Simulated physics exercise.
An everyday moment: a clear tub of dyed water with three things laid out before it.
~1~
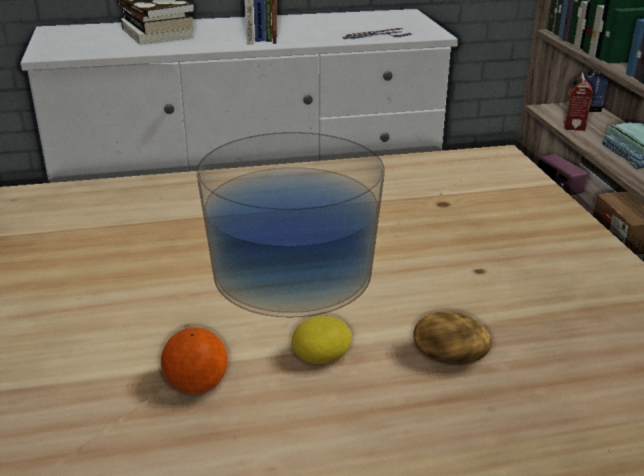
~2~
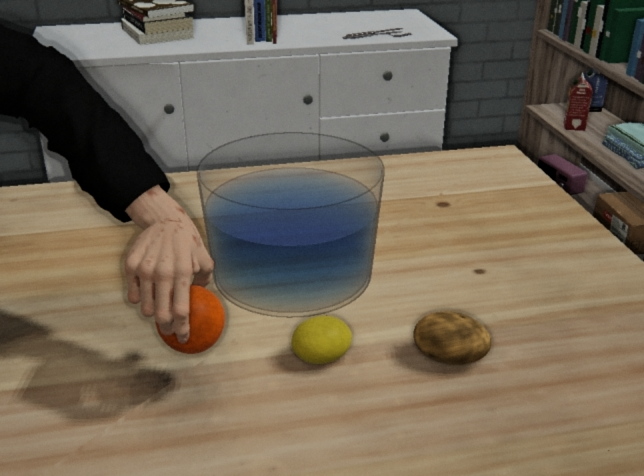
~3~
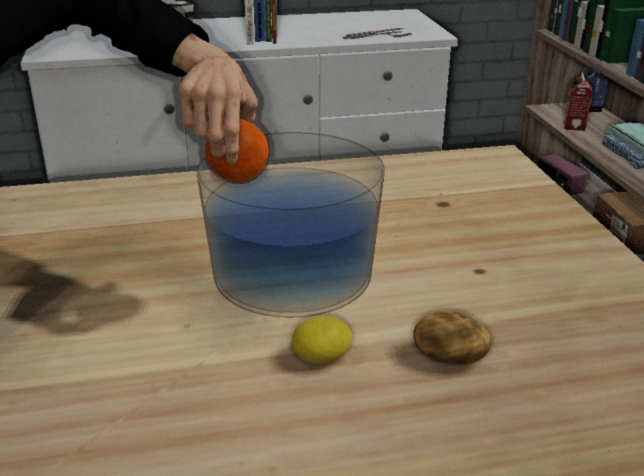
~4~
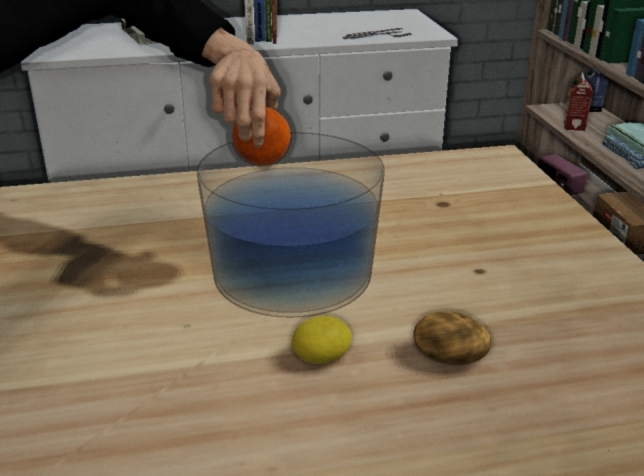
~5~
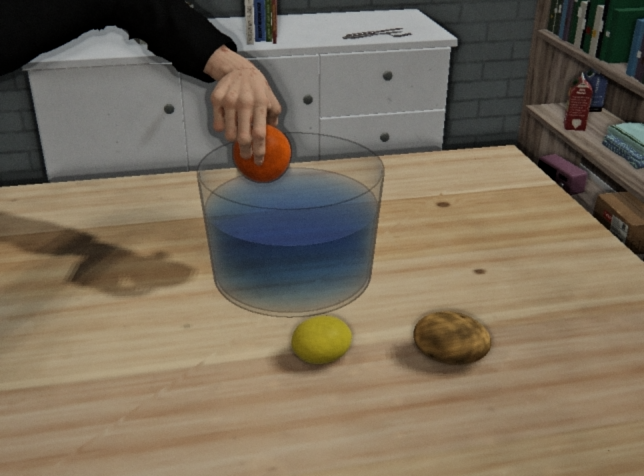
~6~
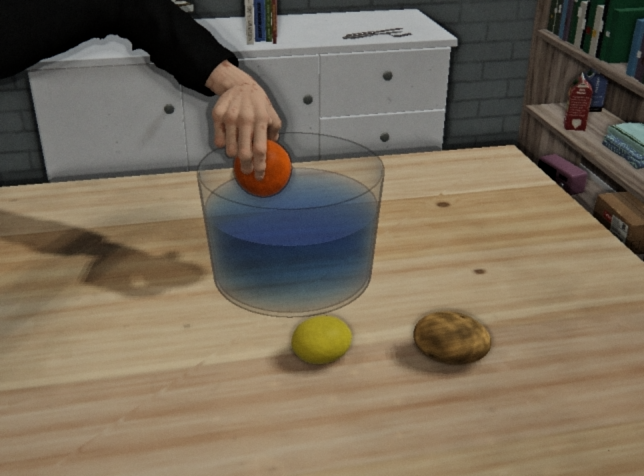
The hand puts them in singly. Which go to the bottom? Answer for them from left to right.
Note: Left one is buoyant, middle one is buoyant, right one heads down.
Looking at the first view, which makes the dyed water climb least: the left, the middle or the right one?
My answer is the centre piece.
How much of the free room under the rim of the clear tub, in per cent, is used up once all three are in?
22 %.
Soon after, the orange floats.
Later, the lemon floats.
In the end, the potato goes to the bottom; afloat, orange and lemon.
